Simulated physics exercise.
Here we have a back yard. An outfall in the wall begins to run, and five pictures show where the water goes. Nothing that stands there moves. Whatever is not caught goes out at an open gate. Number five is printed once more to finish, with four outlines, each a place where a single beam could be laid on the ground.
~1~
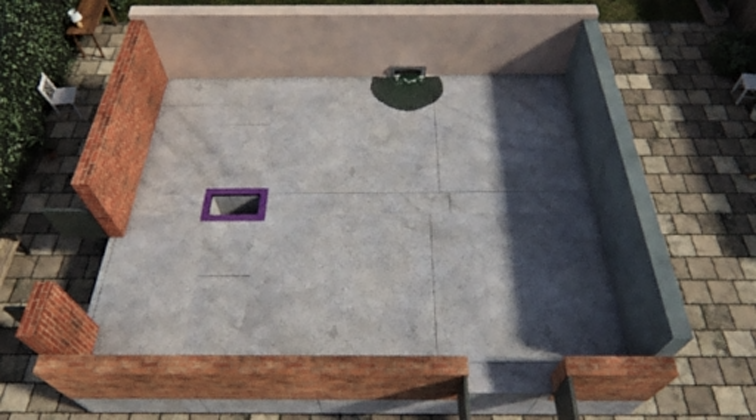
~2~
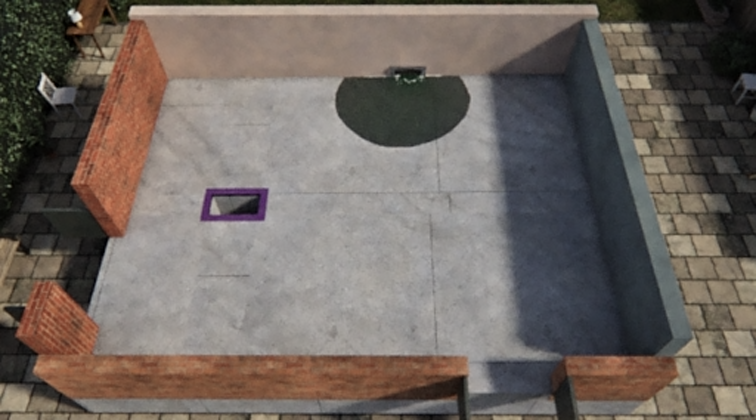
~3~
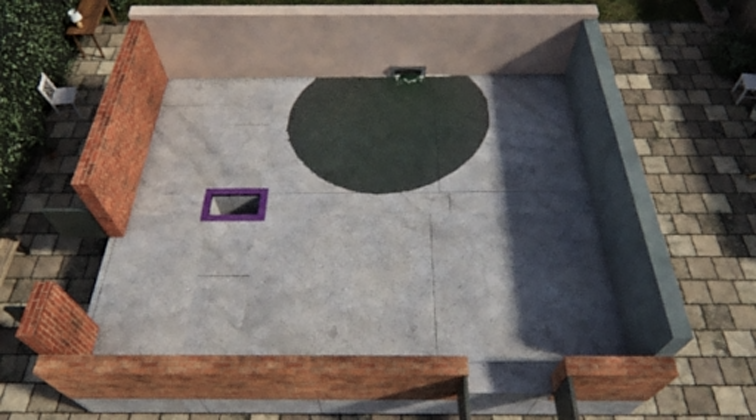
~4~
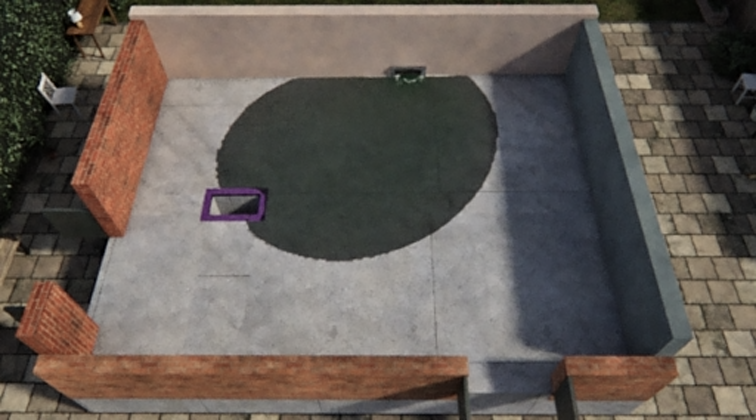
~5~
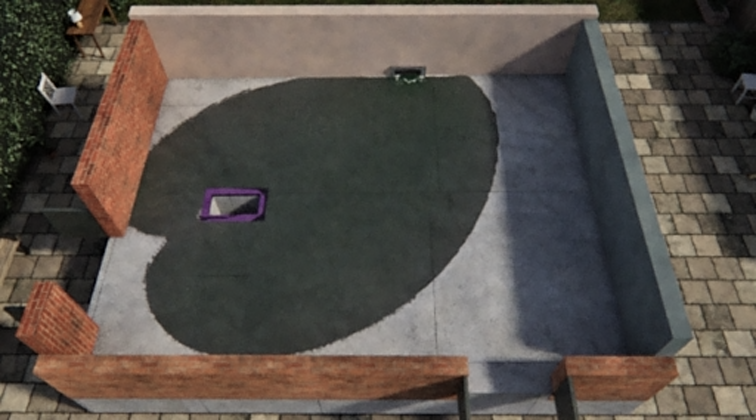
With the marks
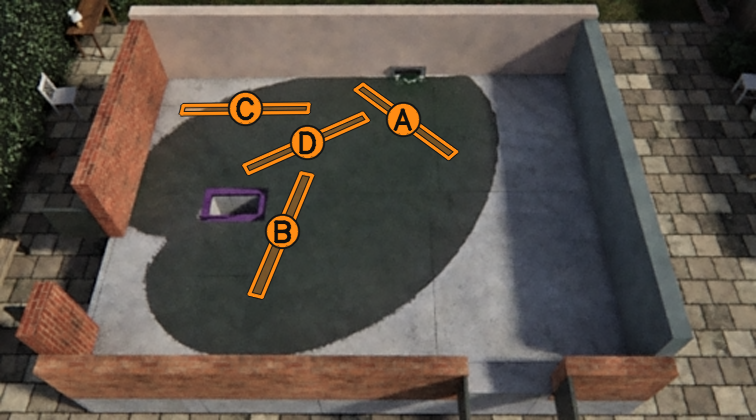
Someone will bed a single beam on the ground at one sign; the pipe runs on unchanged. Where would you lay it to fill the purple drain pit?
Use spot C.
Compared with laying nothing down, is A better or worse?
Worse.
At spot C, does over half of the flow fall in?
No.
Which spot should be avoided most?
That is spot A.
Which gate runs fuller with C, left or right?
More leaves on the left.
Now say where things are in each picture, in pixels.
In the first picture, outfall at (408, 72); purple drain pit at (235, 205); open gate at (112, 280); open gate at (506, 376); 2 % of the ground under water, visible out to (381, 99); purple drain pit still dry.
In the second picture, 8 % of the ground under water, visible out to (378, 139); purple drain pit still dry.
In the third picture, 17 % of the ground under water, visible out to (313, 167); purple drain pit still dry.
In the fourth picture, 32 % of the ground under water, visible out to (259, 229); purple drain pit taking water.
In the fifth picture, 52 % of the ground under water, visible out to (191, 329); purple drain pit taking water.
In orange, A from (359, 87) to (452, 155); B from (255, 295) to (306, 174); C from (182, 109) to (308, 108); D from (246, 169) to (365, 116).
For spot A, about 4 % of the stream goes into the purple drain pit, about 96 % out by the gates.
For spot B, about 14 % of the stream goes into the purple drain pit, about 85 % out by the gates.
For spot C, about 22 % of the stream goes into the purple drain pit, about 77 % out by the gates.
For spot D, about 16 % of the stream goes into the purple drain pit, about 84 % out by the gates.
